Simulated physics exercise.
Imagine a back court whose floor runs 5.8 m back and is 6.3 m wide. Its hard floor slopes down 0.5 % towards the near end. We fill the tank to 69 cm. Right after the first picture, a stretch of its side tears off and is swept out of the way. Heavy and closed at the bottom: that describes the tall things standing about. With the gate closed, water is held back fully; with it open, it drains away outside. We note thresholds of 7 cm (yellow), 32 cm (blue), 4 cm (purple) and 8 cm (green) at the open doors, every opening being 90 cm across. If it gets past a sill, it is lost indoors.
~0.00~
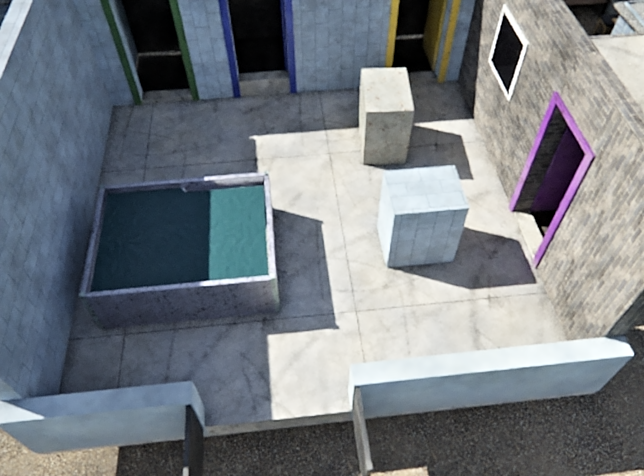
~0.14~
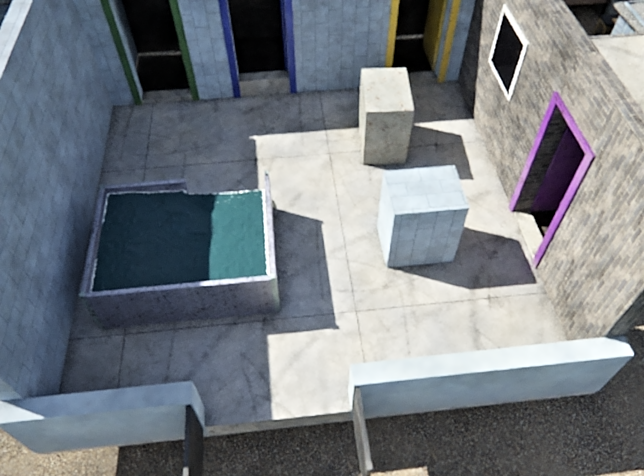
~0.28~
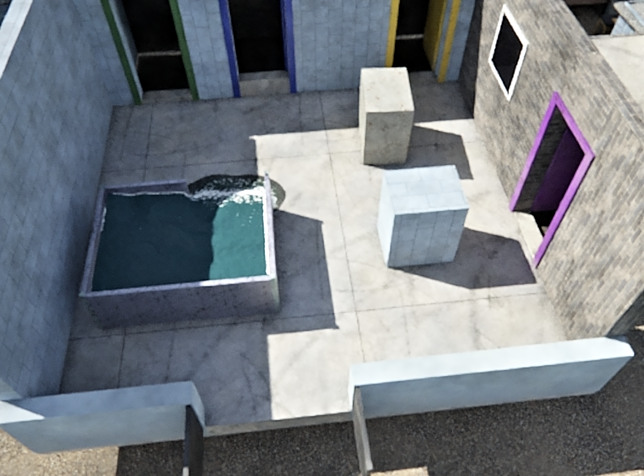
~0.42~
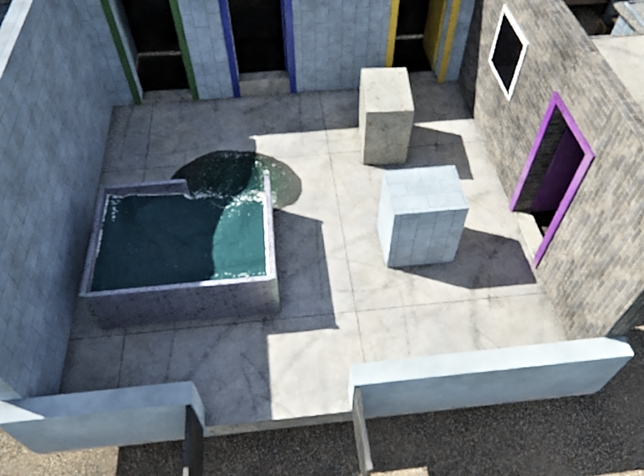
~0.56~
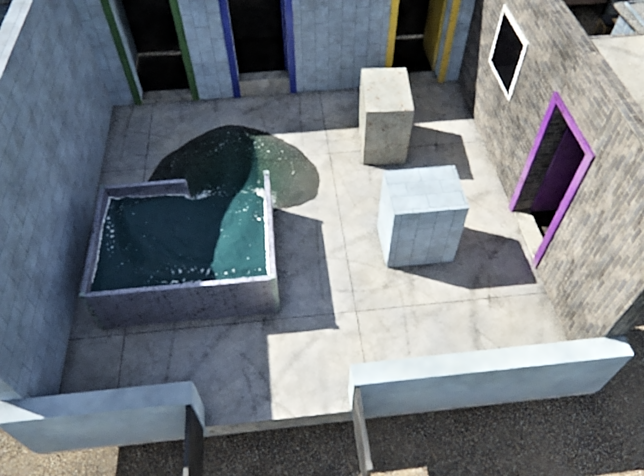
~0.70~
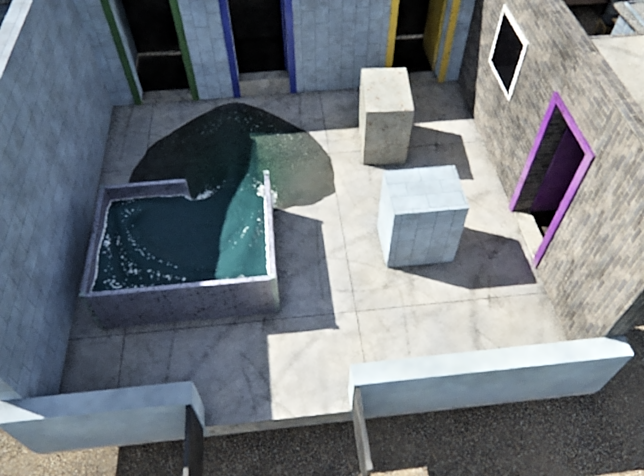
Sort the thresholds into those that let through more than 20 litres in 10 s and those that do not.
Sorted: Yellow door lets more through; blue door does not; purple door does not; green door lets more through.
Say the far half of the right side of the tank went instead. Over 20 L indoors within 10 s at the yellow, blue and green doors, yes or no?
Yellow: Exceeding the limit; blue: Within the limit; green: Within the limit.
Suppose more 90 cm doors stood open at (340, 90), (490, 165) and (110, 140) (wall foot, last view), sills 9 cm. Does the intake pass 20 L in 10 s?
The first one exceeds it, the second one doesn't reach it, and the third one exceeds it.
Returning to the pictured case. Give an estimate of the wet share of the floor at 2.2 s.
I'd say around 35 % is wet.
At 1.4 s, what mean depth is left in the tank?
About 46 cm.
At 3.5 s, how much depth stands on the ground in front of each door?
Centimetres: Yellow 8 / blue 19 / purple 1 / green 18.
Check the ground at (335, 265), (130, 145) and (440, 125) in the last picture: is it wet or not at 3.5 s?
First spot bone dry, second soaked, third soaked.
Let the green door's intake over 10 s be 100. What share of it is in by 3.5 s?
Around 65 percent.
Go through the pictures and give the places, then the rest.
In the first frame, still water, 69 cm deep, in the tank at (184, 233).
In the second frame, the front is at a hidden place, 0.6 m from the gap on the tank's far side; 0.2 m2 of floor is under water; 69 cm left at the back of the tank.
In the third frame, the front is at a hidden place, 0.8 m from the gap on the tank's far side; 0.8 m2 of floor is under water; 69 cm left at the back of the tank.
In the fourth frame, the front is at (218, 154), 1.3 m from the gap on the tank's far side; 2.0 m2 of floor is under water; 68 cm left at the back of the tank.
In the fifth frame, the front is at (222, 130), 1.9 m from the gap on the tank's far side; 3.5 m2 of floor is under water; 61 cm left at the back of the tank.
In the sixth frame, the front is at (239, 106), 2.5 m from the gap on the tank's far side; 5.2 m2 of floor is under water; 58 cm left at the back of the tank.
After 1.4 s water covers 30 % of the floor and is deepest (36 cm) near (237, 207); yellow door not reached, blue door 30 cm at the sill, 0 L in, purple door not reached, green door 18 cm at the sill, 7 L in.
After 2.2 s water covers 35 % of the floor and is deepest (30 cm) near (235, 109); yellow door 10 cm at the sill, 0 L in, blue door 27 cm at the sill, 0 L in, purple door not reached, green door 20 cm at the sill, 50 L in.
After 3.5 s water covers 45 % of the floor and is deepest (24 cm) near (451, 86); yellow door 8 cm at the sill, 5 L in, blue door 19 cm at the sill, 0 L in, purple door not reached, green door 18 cm at the sill, 108 L in.
After 6.0 s water covers 75 % of the floor and is deepest (14 cm) near (57, 407); yellow door 12 cm at the sill, 40 L in, blue door 12 cm at the sill, 0 L in, purple door 3 cm at the sill, 0 L in, green door 11 cm at the sill, 163 L in.
After 10.0 s water covers 95 % of the floor and is deepest (10 cm) near (551, 369); yellow door 8 cm at the sill, 67 L in, blue door 8 cm at the sill, 0 L in, purple door 3 cm at the sill, 0 L in, green door 7 cm at the sill, 171 L in.
